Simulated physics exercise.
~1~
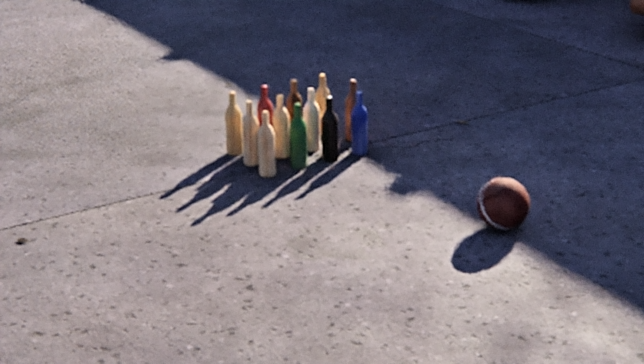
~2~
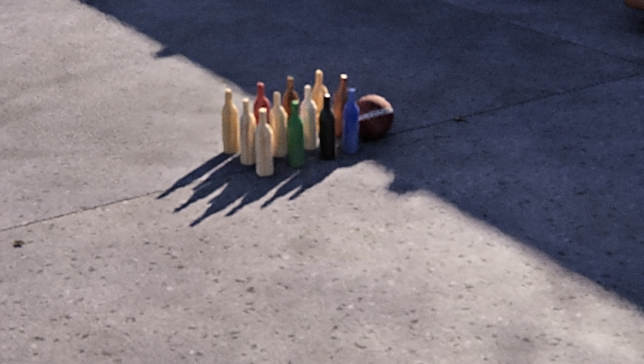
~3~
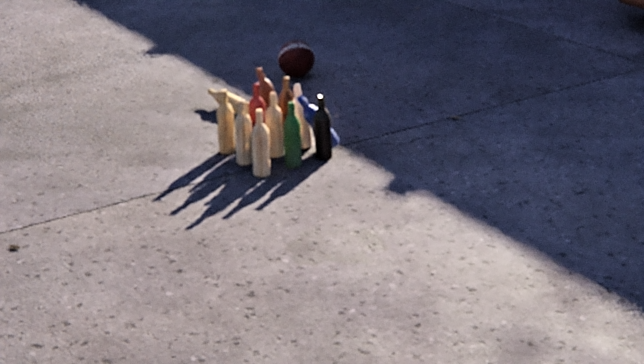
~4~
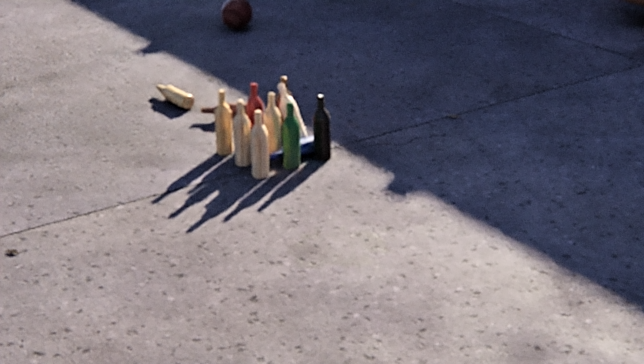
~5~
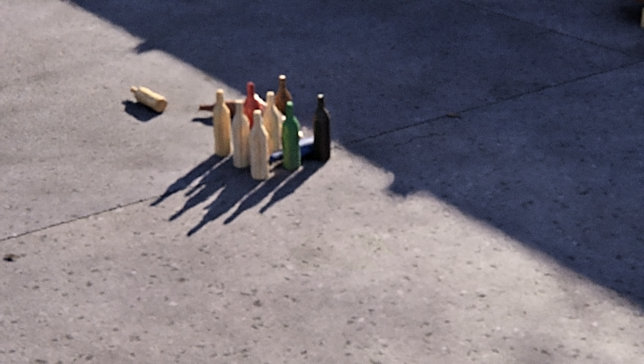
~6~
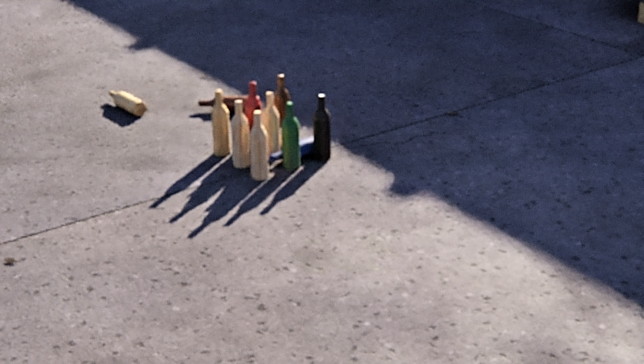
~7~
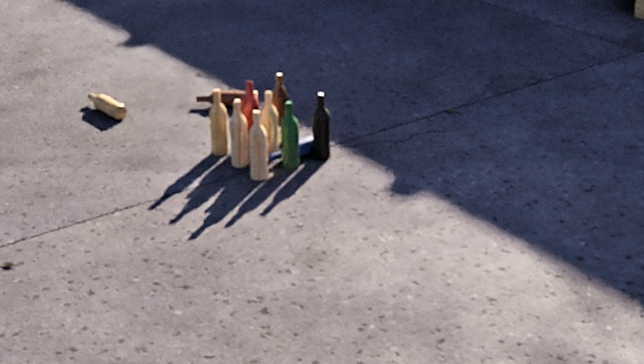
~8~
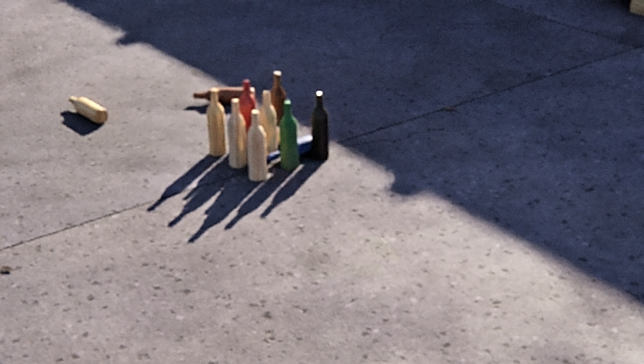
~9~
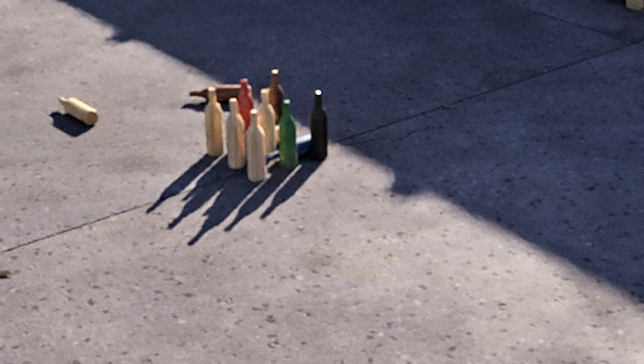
At first, a reddish-brown ball rolls across sunlit pavement towards a tight cluster of bottle-shaped wooden skittles, some pale and others red, green, blue and dark. It moves left and away from the viewer, reaching the right rear side of the group beside the blue skittle. The blue one tips over as the ball passes behind the cluster, and a pale skittle is knocked out to the left. The ball rolls on into the shade and out of view, while the pale skittle slides farther left across the ground. In the end, several skittles lie fallen, but the green and red ones still stand.
